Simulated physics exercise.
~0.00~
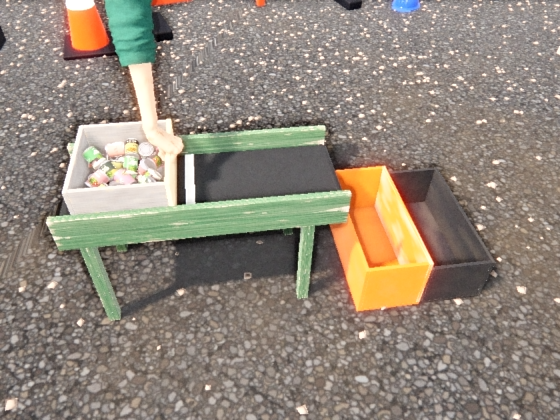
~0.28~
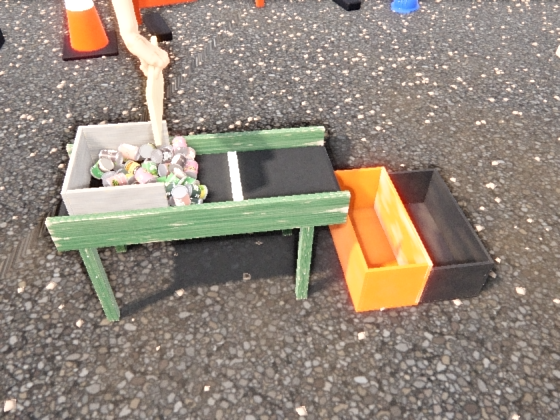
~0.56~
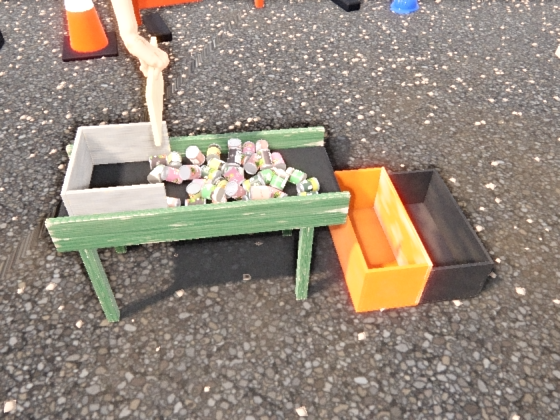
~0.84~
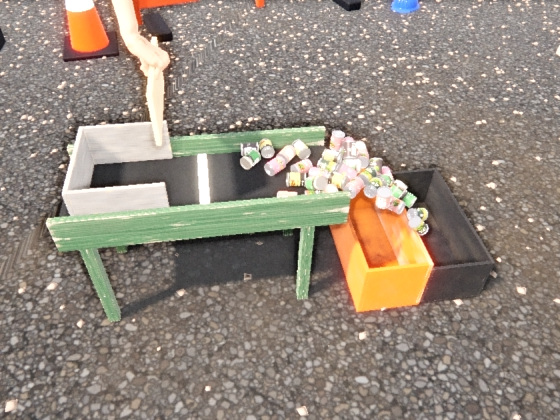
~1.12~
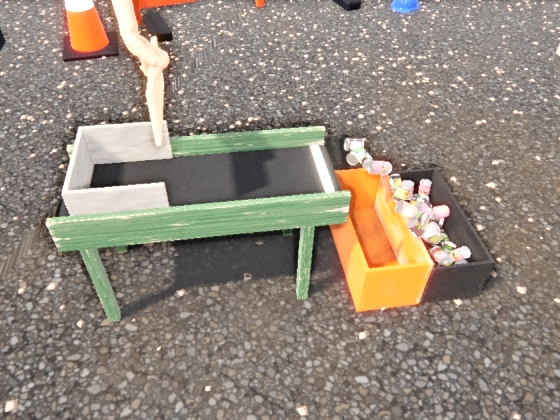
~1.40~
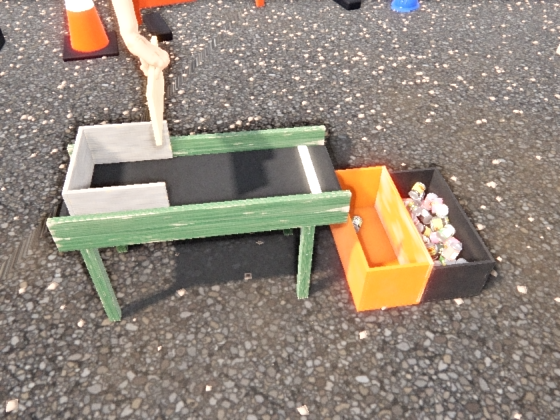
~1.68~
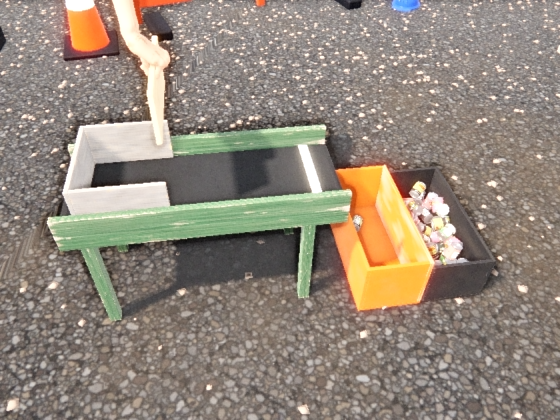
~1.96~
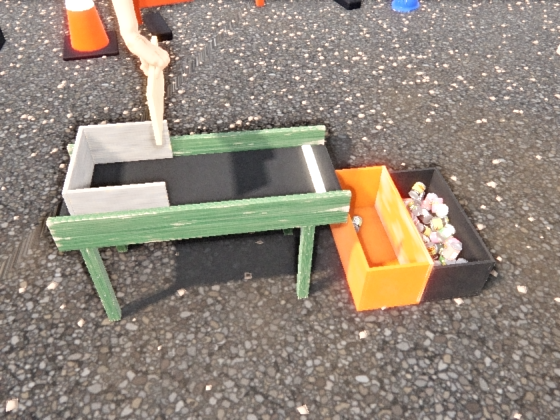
A heap of small tins spilled from a grey pen once a hand lifted its gate, rode right along the dark belt and flew off the end, nearly all landing in the black bin, while a single one ended up in the orange tote.
